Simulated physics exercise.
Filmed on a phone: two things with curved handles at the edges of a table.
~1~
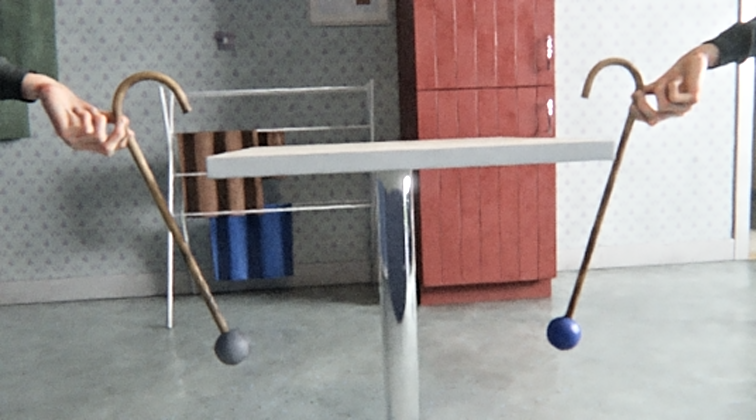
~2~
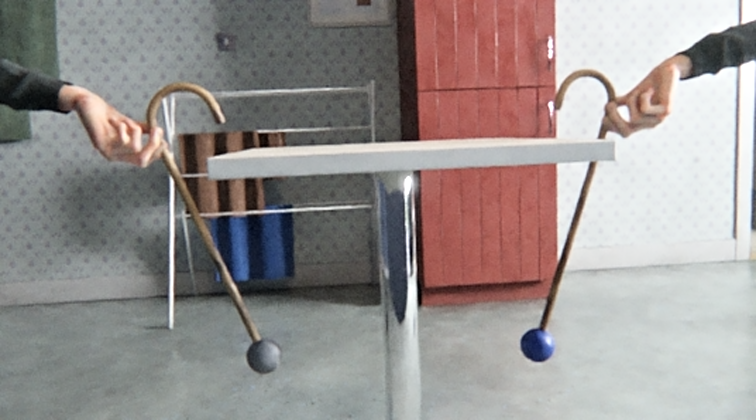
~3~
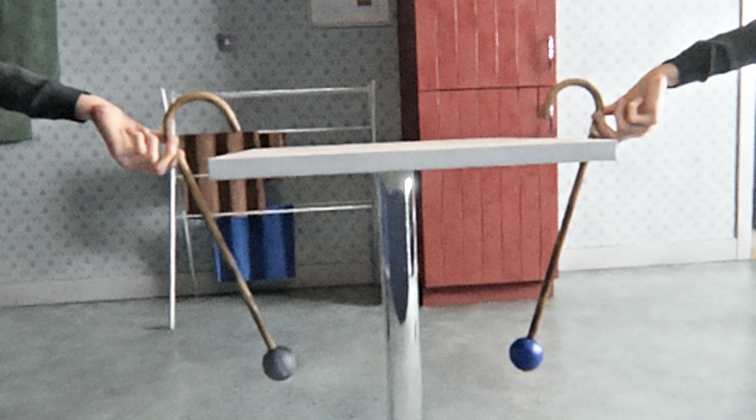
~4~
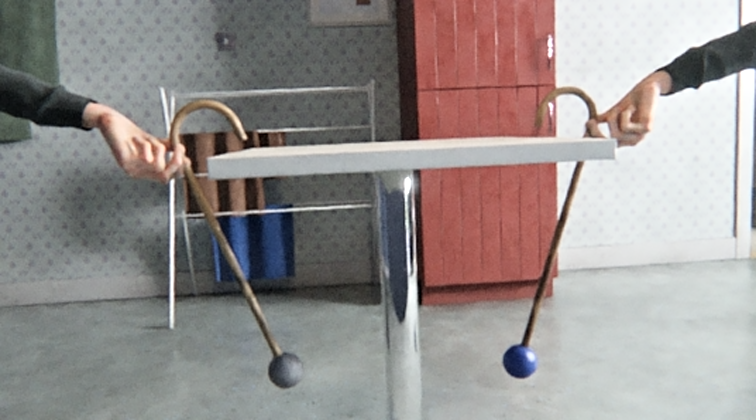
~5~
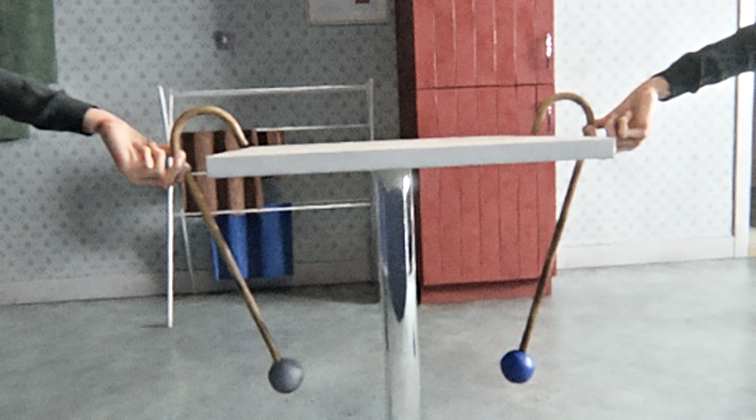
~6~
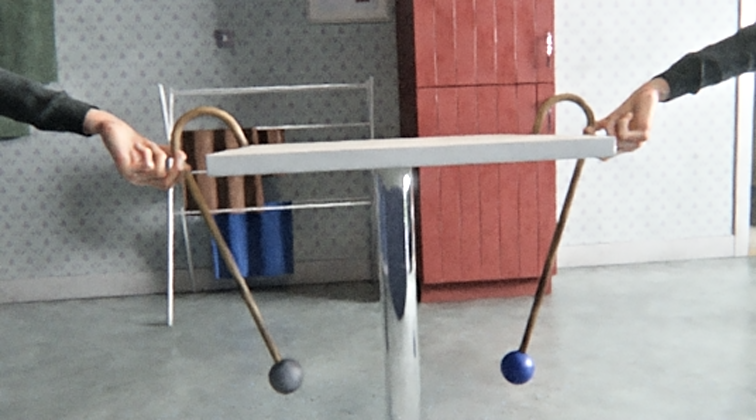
Two hands in dark sleeves, one at each side of a room with patterned wallpaper seen level from the front, hold curved-handled sticks beside a pale table on a shiny metal leg. The left stick ends in a grey ball and the right in a blue one, with a red cupboard and a cloth-hung rack behind. Both hands move the sticks inward and down to the table's edges, then stay nearly still, gripping them.
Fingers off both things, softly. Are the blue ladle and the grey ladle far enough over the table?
The blue ladle remains in place, the grey ladle remains in place.
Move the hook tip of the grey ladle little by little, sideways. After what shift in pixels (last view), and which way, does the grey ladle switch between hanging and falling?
A shift of 12 pixels, going left.
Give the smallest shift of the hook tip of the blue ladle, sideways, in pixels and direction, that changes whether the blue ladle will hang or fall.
Some 8 pixels, right.
Then, 0.32 s on from there, blue ladle at rest near (537, 241); grey ladle at rest near (251, 252).
Then, 0.66 s on from there, blue ladle at rest near (538, 241); grey ladle at rest near (250, 252).
In the end, the blue ladle stays hooked on the edge, near (537, 241); the grey ladle stays hooked on the edge, near (251, 252).
